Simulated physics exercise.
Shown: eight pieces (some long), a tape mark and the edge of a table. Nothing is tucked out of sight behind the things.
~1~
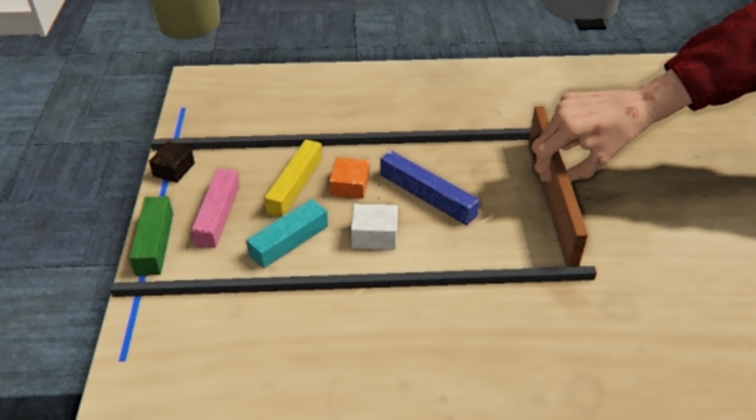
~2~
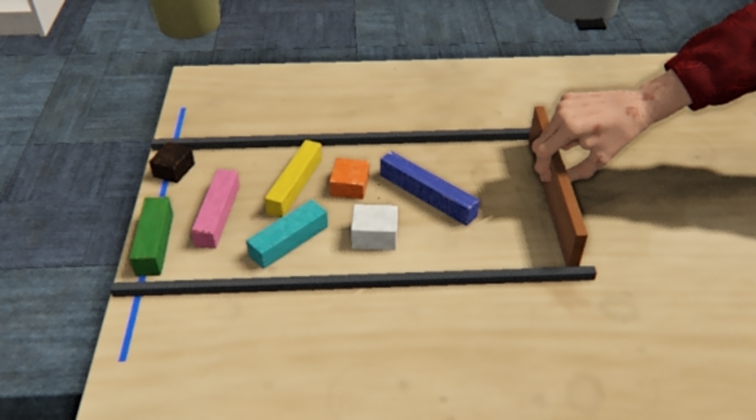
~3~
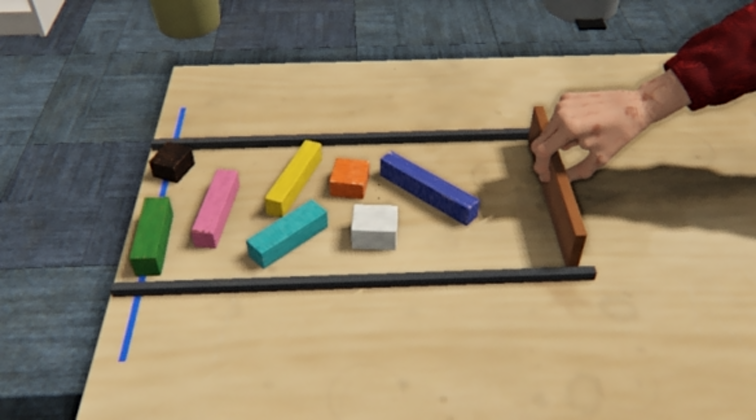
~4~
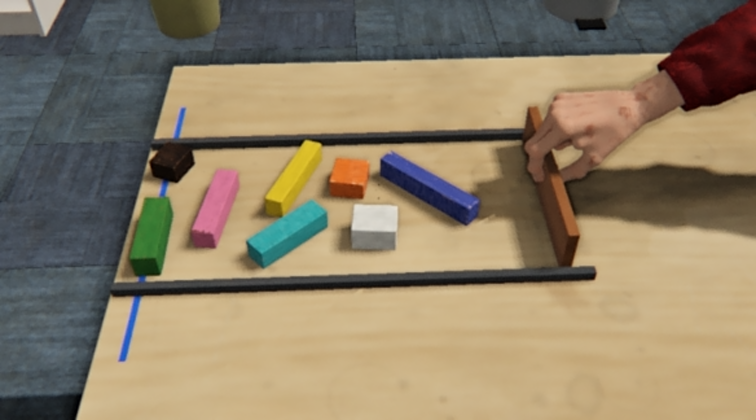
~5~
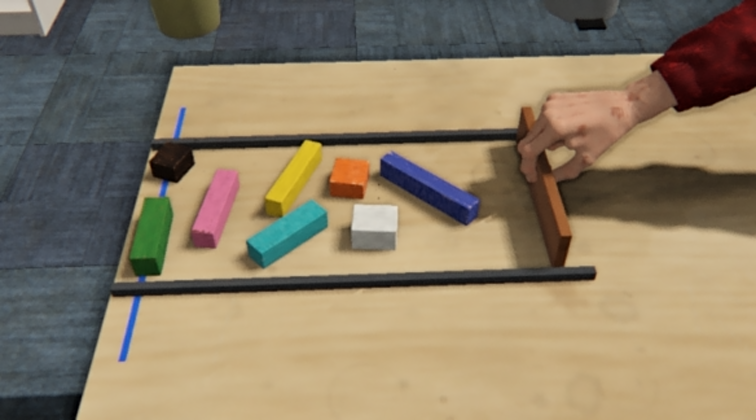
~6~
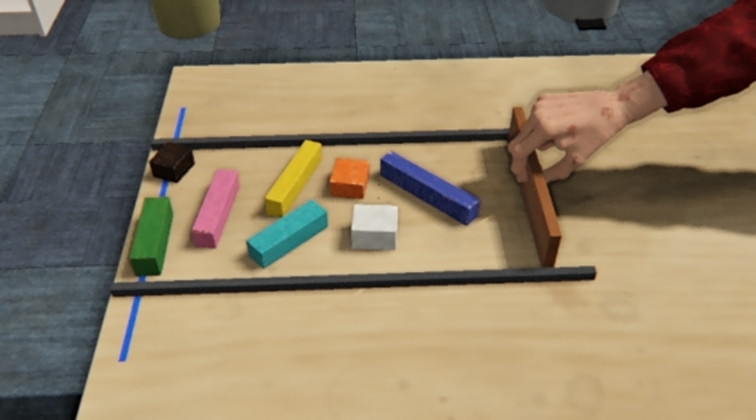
A hand in a red sleeve holds a brown board upright across the right end of two dark rails, at first barely moving, then slides it slowly a short way left. Between the rails, eight coloured blocks and bars lie still, the green and black ones by a blue line near the table's left edge.
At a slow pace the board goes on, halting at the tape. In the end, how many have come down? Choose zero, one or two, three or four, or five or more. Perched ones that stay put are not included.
By the end, five or more have come down.
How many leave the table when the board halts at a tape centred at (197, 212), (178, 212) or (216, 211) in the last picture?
In order: 3, 4 and 3.
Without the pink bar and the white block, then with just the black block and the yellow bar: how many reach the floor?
Going first to second: 4 and 4.
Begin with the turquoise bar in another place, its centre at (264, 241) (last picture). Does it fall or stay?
Turquoise bar: Gone.
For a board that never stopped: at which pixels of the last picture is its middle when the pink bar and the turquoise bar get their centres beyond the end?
Roughly at (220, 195) and roughly at (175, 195).
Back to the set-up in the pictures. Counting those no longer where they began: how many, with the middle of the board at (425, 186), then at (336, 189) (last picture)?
Counting first: 1, next 5.
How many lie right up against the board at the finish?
The figure is 2.
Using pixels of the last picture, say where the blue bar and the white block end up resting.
Okay, so first (151, 189), and next (119, 256).
Soon after, none off yet; green bar at rest near (153, 236); black block at rest near (172, 163); pink bar at rest near (217, 207).
In the end, the number that fall off is five or more; gone, orange block, yellow bar, turquoise bar, pink bar, black block and green bar.
